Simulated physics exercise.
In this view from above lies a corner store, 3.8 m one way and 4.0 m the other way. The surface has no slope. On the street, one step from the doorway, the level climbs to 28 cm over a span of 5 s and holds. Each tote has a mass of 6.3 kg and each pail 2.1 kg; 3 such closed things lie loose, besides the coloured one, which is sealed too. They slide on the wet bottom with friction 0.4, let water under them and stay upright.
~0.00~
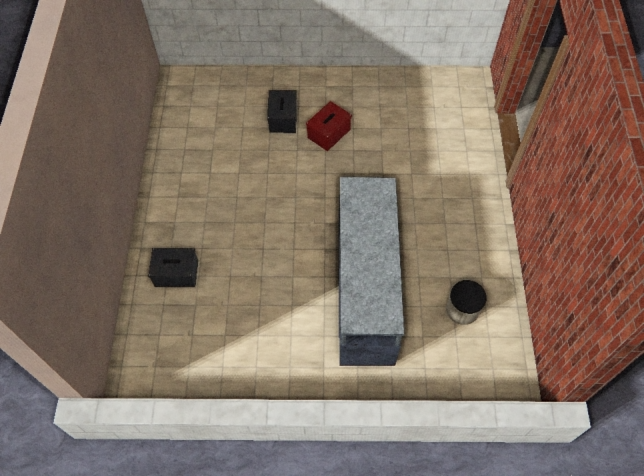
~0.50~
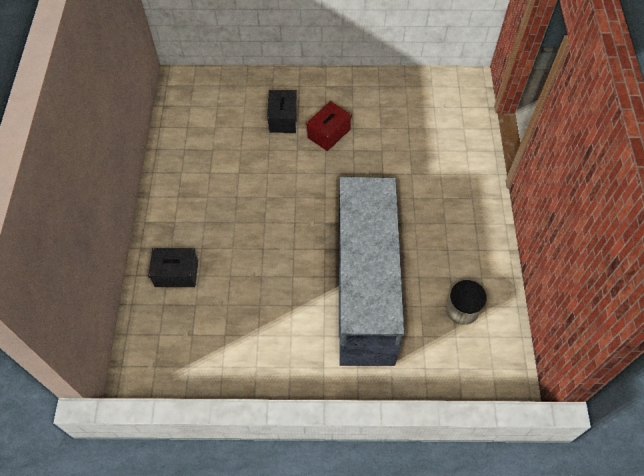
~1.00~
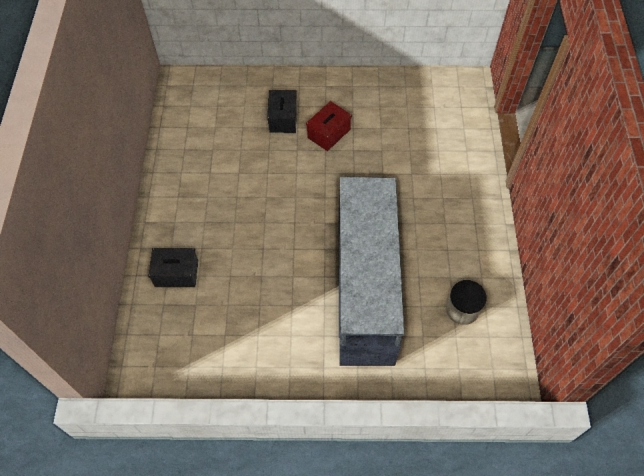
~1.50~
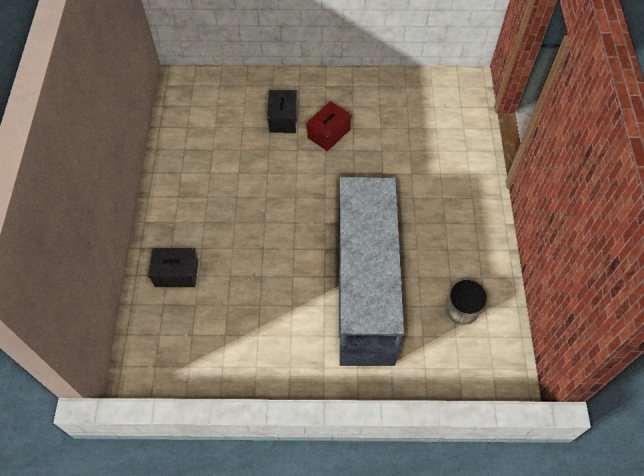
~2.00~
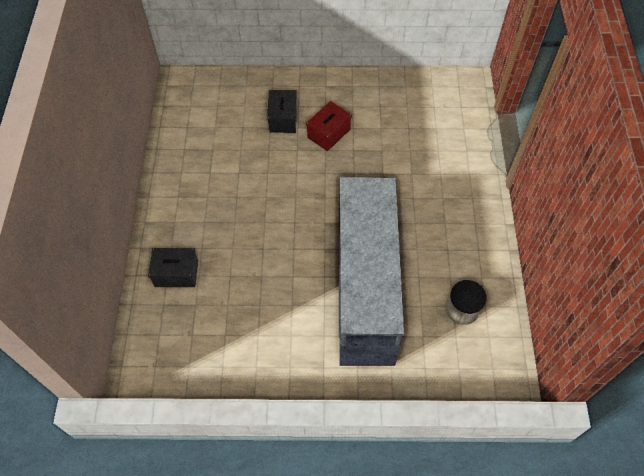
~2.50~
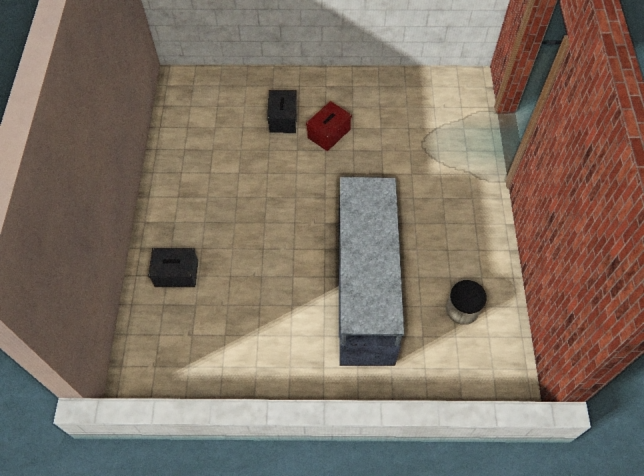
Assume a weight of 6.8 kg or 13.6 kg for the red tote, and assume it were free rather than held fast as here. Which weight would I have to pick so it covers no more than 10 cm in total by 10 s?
Pick something heavier than both.
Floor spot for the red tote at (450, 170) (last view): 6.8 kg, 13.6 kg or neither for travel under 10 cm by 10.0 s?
Short answer: No load.
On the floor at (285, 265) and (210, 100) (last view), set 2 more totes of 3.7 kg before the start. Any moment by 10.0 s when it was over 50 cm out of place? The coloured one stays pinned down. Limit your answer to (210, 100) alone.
As it turns out, it moves farther than that.
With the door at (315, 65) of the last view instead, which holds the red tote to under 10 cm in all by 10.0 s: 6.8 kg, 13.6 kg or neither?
That way, neither mass suffices.
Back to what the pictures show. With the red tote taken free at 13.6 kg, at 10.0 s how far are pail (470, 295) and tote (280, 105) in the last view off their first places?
Respectively 20 and 120 cm.
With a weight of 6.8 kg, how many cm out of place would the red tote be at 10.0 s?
Shift: About 300 cm.
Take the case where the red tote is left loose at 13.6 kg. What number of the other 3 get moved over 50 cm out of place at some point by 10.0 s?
The total is 2.
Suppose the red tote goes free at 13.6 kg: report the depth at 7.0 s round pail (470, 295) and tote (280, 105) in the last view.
2 and 4 cm.
After 3.5 s the red tote would be 0 cm from its start with 6.8 kg and 0 cm from its start with 13.6 kg; 2 cm of water round it then.
After 4.5 s the red tote would be 19 cm from its start with 6.8 kg and 0 cm from its start with 13.6 kg; 5 cm of water round it then.
After 7.0 s the red tote would be 148 cm from its start with 6.8 kg and 54 cm from its start with 13.6 kg; 7 cm of water round it then.
After 10.0 s the red tote would be 302 cm from its start with 6.8 kg and 152 cm from its start with 13.6 kg; 13 cm of water round it then.
